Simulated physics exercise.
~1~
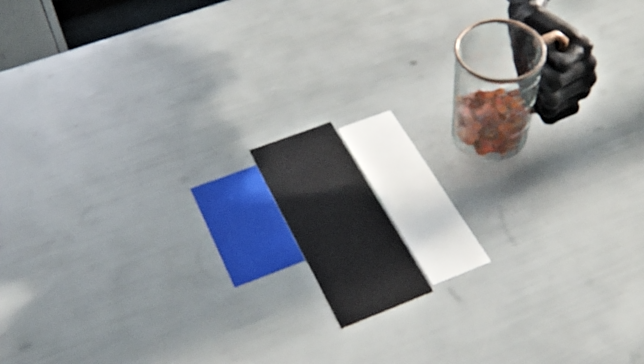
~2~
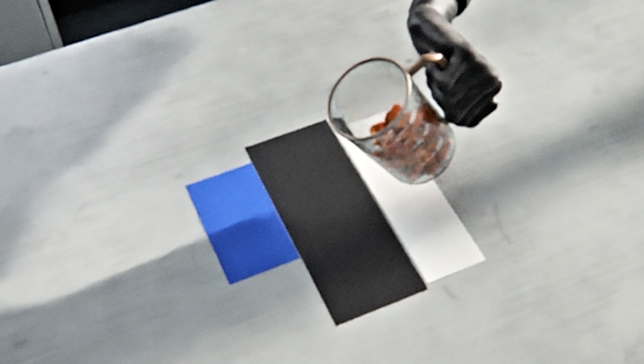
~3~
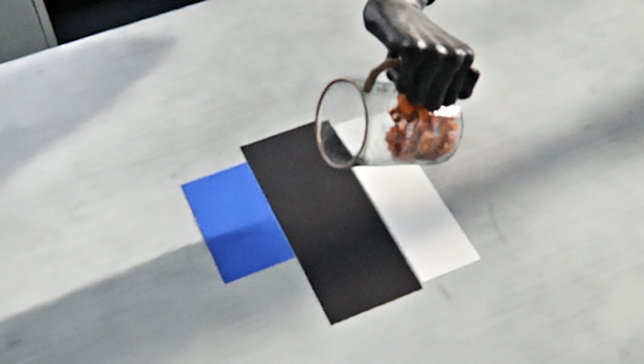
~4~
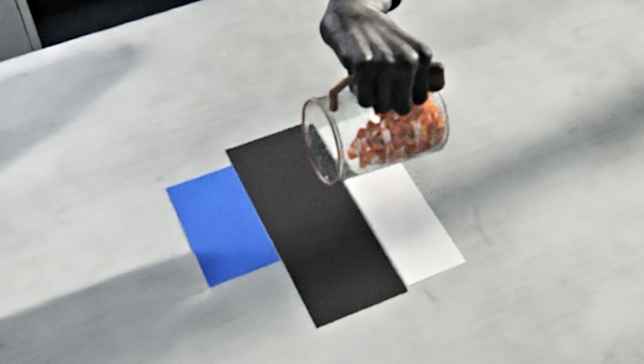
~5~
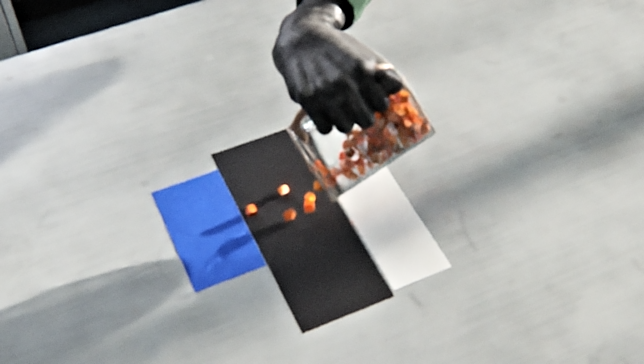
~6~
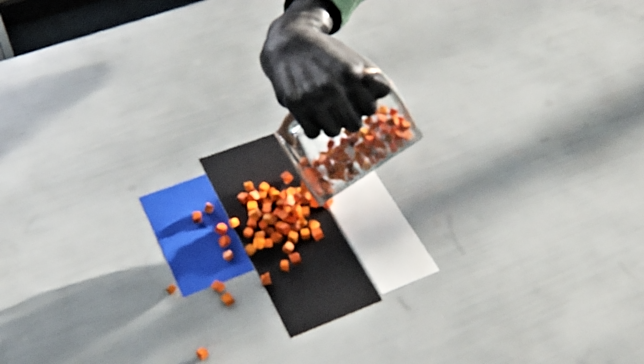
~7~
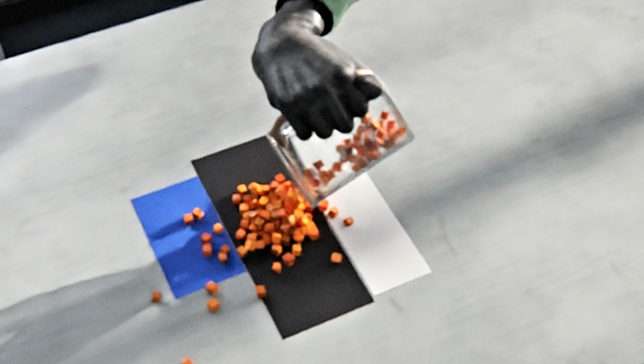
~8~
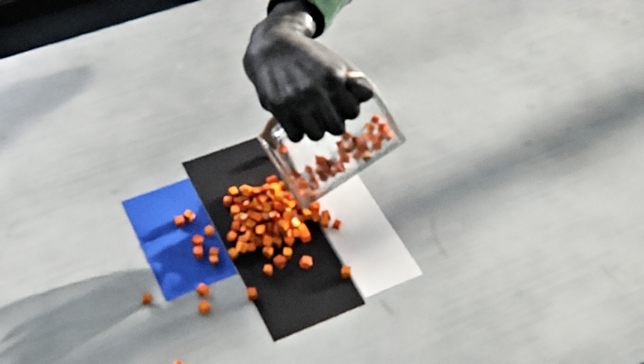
On a bare pale table with blue, black and white mats, a black-gloved hand moves a glass jug of orange carrot cubes leftward and tips it over, spilling most into a pile on the black mat, with a few scattered around it and some still in the jug.
